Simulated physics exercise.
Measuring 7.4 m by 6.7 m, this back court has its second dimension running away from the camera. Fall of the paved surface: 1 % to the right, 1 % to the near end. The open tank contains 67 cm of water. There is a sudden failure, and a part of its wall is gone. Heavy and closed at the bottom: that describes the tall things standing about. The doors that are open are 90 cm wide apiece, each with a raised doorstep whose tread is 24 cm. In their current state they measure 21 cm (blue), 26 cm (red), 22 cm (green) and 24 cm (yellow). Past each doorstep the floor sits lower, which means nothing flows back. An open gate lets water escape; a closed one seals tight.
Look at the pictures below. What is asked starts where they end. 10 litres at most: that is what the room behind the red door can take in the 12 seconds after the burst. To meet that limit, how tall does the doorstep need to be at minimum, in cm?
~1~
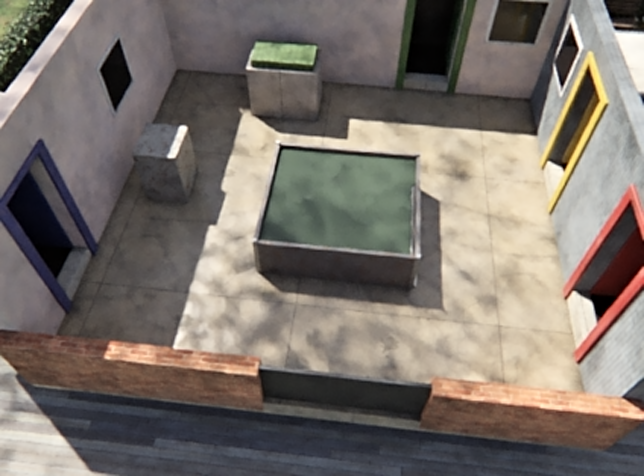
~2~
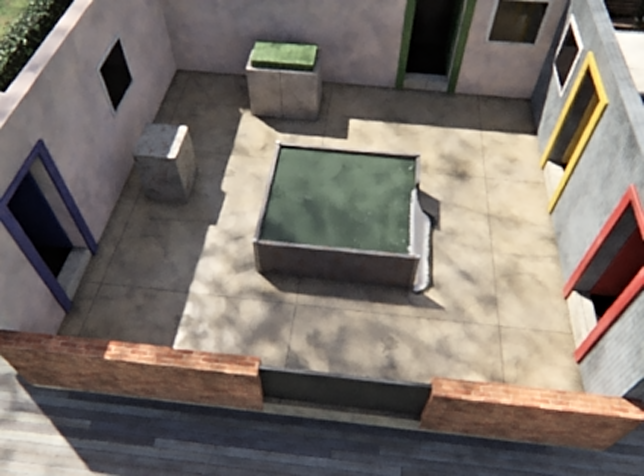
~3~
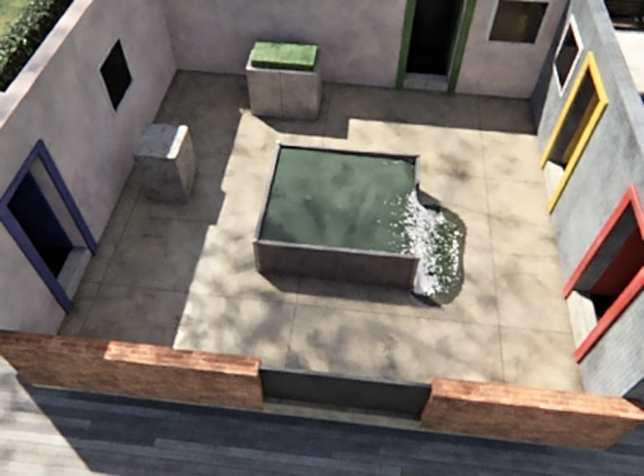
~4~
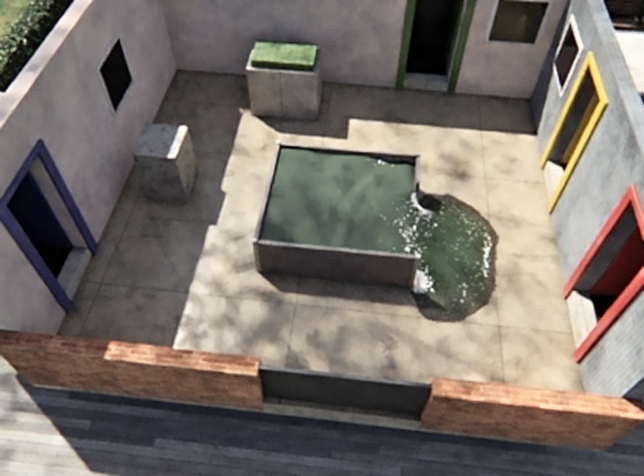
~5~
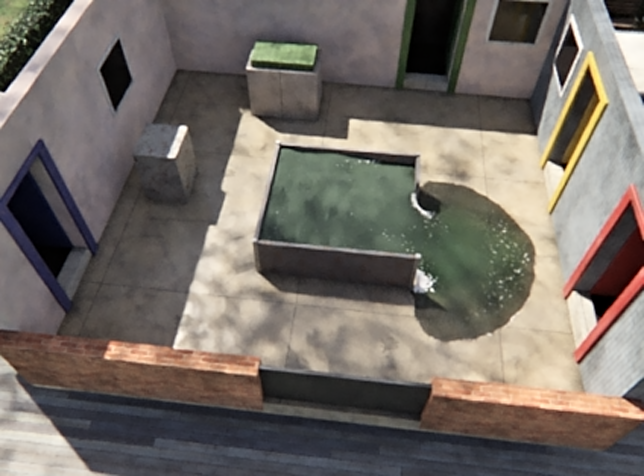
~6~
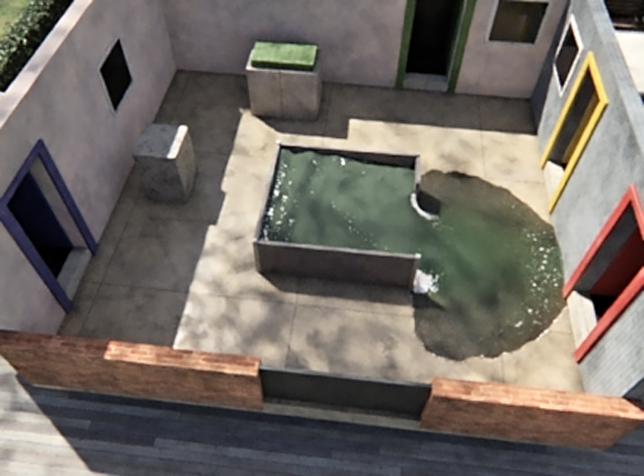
At least 33 cm or so.
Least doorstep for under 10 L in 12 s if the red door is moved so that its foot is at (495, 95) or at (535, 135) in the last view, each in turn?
Around 18 and 10.5 cm respectively.
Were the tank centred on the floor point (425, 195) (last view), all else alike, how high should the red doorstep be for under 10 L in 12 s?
In that case about 13.5 cm.
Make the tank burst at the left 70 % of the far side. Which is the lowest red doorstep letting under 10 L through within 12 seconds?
About 10.0 centimetres.
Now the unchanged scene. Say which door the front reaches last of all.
Last: Blue.
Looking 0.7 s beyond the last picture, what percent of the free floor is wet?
Roughly 20 percent.
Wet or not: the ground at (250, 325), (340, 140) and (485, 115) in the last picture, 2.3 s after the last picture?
In the order asked: Untouched, untouched, soaked.
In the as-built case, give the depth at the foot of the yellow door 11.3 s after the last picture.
A ruler would read roughly 9.0 cm.
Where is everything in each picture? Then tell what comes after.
The first frame shows the open tank at (342, 199) is whole and still, 67 cm deep; the red door at (599, 288) is dry.
In the second frame, the gap is at (412, 237), the front 0.3 m out at (428, 280); the back of the open tank holds 67 cm.
In the third frame, the front is at (461, 238), 0.8 m from the gap at (411, 239); 1.2 m2 of floor is wet, 67 cm left at the back.
In the fourth frame, the gap is at (411, 240), the front 1.3 m out at (492, 255); the back of the open tank holds 67 cm.
In the fifth frame, water pours out at (411, 240) and has run 1.9 m, to (530, 259); about 7 cm deep outside, 66 cm at the back.
In the sixth frame, the gap is at (411, 240), the front 2.4 m out at (565, 291); the back of the open tank holds 57 cm; 0.3 m in a straight line remain to the red door at (599, 288).
Then, 0.7 s after the last picture water covers 20 % of the floor, deepest (43 cm) near (552, 283); 33 cm at the red door, 1 litre in over its 26 cm doorstep.
Then, 2.3 s after the last picture water covers 35 % of the floor, deepest (43 cm) near (590, 423); 29 cm at the red door, 48 litres in over its 26 cm doorstep.
Then, 11.3 s after the last picture water covers 100 % of the floor, deepest (12 cm) near (277, 386); 10 cm at the red door, 54 litres in over its 26 cm doorstep.
At the red door as built, the water peaked near 36 cm, 1.3 s after the last picture.
With a doorstep of 28 cm, 38 litres would have come in within the 12 s; with 38 cm, 1 litre. So under 10 litres takes about 33 cm.
